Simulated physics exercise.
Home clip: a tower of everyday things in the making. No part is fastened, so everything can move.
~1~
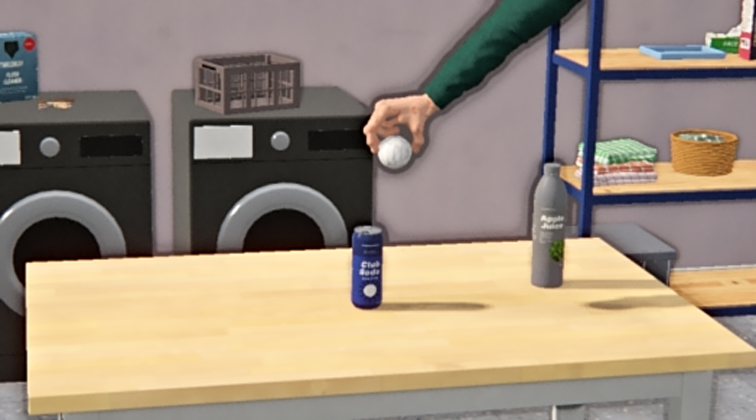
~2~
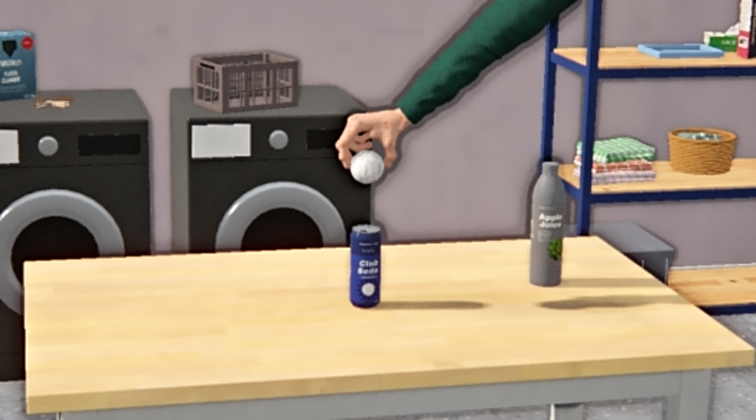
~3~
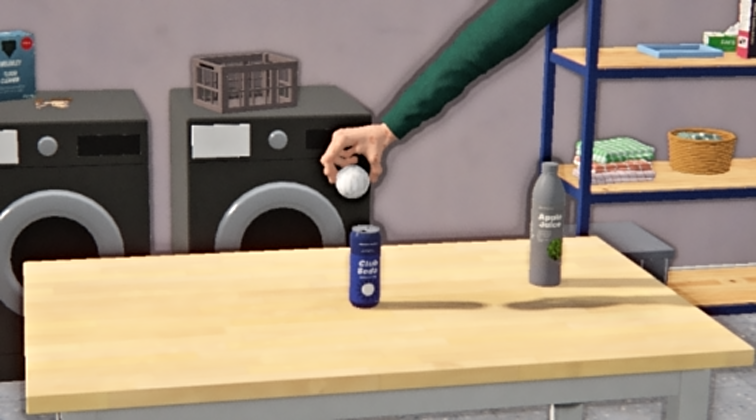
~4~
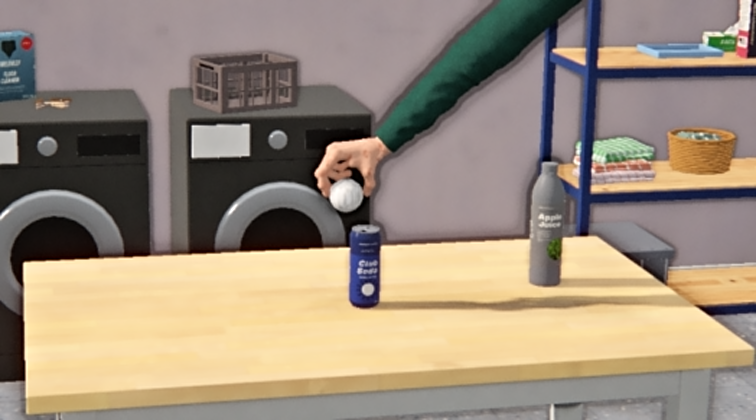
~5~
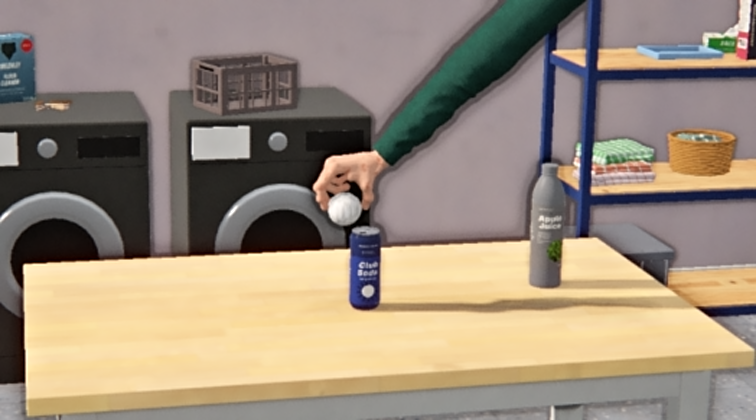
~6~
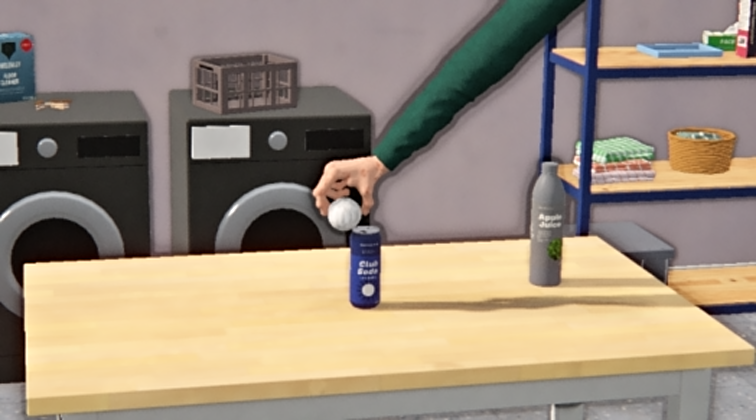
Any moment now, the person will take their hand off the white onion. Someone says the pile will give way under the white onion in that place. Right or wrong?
Right, it gives way.
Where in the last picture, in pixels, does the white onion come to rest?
Near (309, 294).
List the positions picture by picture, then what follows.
In the first frame, on its way; white onion (395, 152); blue can (367, 268).
In the second frame, on its way; white onion (367, 166); blue can (366, 267).
In the third frame, on its way; white onion (353, 182); blue can (365, 267).
In the fourth frame, on its way; white onion (347, 195); blue can (365, 267).
In the fifth frame, on its way; white onion (345, 209); blue can (365, 269).
In the sixth frame, in place under the hand; white onion (345, 214); blue can (365, 268).
Then, 0.30 s after the last picture, white onion now fallen.
Then, 0.40 s after the last picture, things are still on the move.
At rest, fallen, white onion; the other 2 in place. Seen from the same camera at the end, white onion near (309, 294). The pile loses its balance.
